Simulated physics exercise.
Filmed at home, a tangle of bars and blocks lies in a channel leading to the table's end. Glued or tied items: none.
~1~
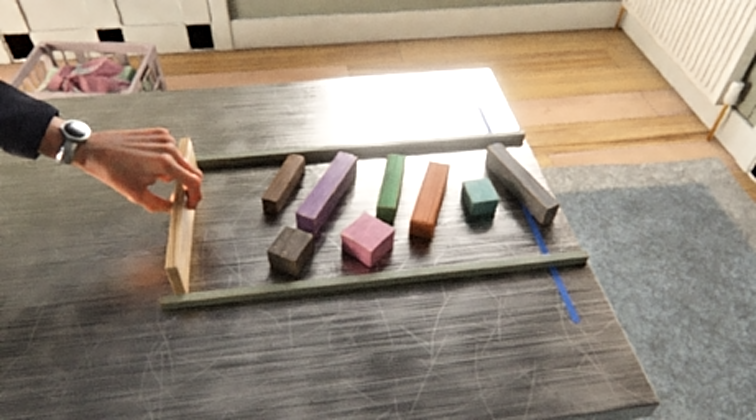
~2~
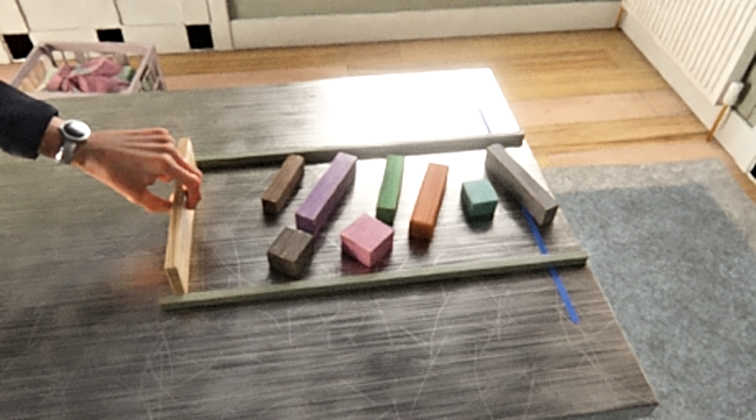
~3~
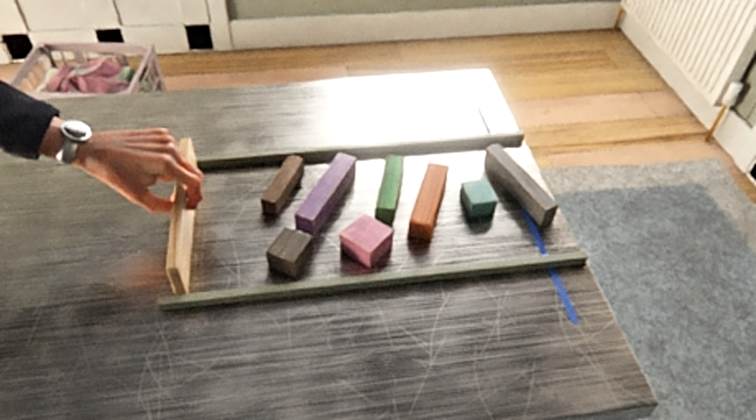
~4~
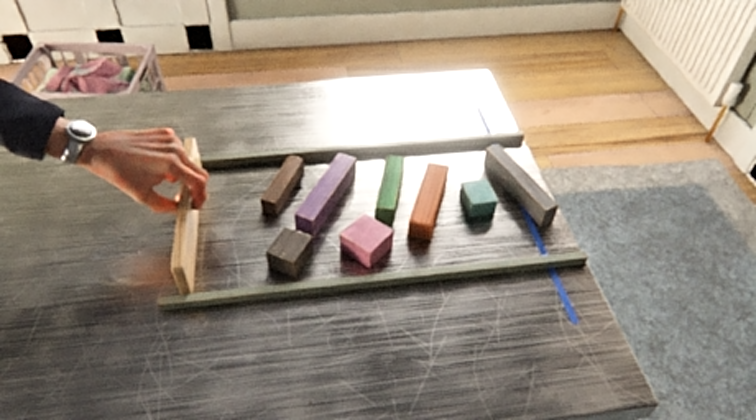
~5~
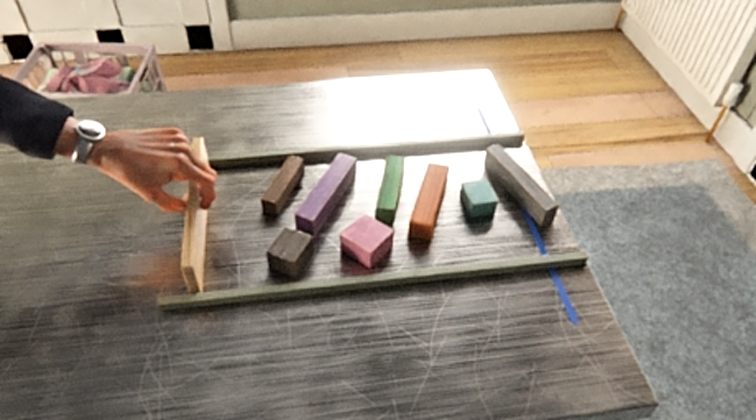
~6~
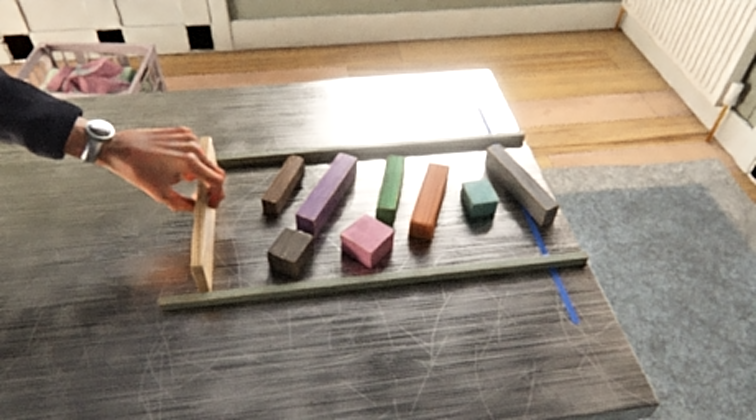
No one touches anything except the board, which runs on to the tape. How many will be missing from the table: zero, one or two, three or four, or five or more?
Well, more than four end up dropping off.
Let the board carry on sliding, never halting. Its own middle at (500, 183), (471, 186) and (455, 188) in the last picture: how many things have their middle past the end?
It comes out as 3, then 2, then 1.
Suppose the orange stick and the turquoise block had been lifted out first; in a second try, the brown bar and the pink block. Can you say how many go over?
You'd count 3 the first time and 3 the second time.
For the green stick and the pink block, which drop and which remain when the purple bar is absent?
Result - green stick: Up; pink block: Gone.
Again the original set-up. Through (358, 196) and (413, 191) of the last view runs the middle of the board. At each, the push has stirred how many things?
Tally at point one: 6; at point two: 8.
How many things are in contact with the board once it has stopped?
2 of them.
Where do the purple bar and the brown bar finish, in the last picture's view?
The purple bar settles near (541, 175); as for the brown bar, near (516, 163).
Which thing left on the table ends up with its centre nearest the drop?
It's the purple bar.
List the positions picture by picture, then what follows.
Grey bar (520, 182); turquoise block (479, 196); orange stick (430, 198); board (184, 211); tape (520, 196), in the first picture.
Turquoise block (479, 197); brown bar (284, 184), in the second picture.
Orange stick (429, 199); pink block (367, 240), in the third picture.
Grey bar (519, 183); black block (290, 252), in the fourth picture.
Turquoise block (479, 198); board (197, 211), in the fifth picture.
Grey bar (520, 183); turquoise block (479, 197); orange stick (430, 199); board (206, 210); tape (519, 196), in the sixth picture.
Soon after, none off yet; grey bar at rest near (520, 183); turquoise block at rest near (479, 197); orange stick at rest near (430, 199).
Then, none off yet; grey bar moved a little near (532, 181); turquoise block moved about its own width near (516, 194); orange stick moved about its own width near (492, 193).
By the end, the number that fall off is five or more; fallen, pink block, green stick, orange stick, turquoise block and grey bar.
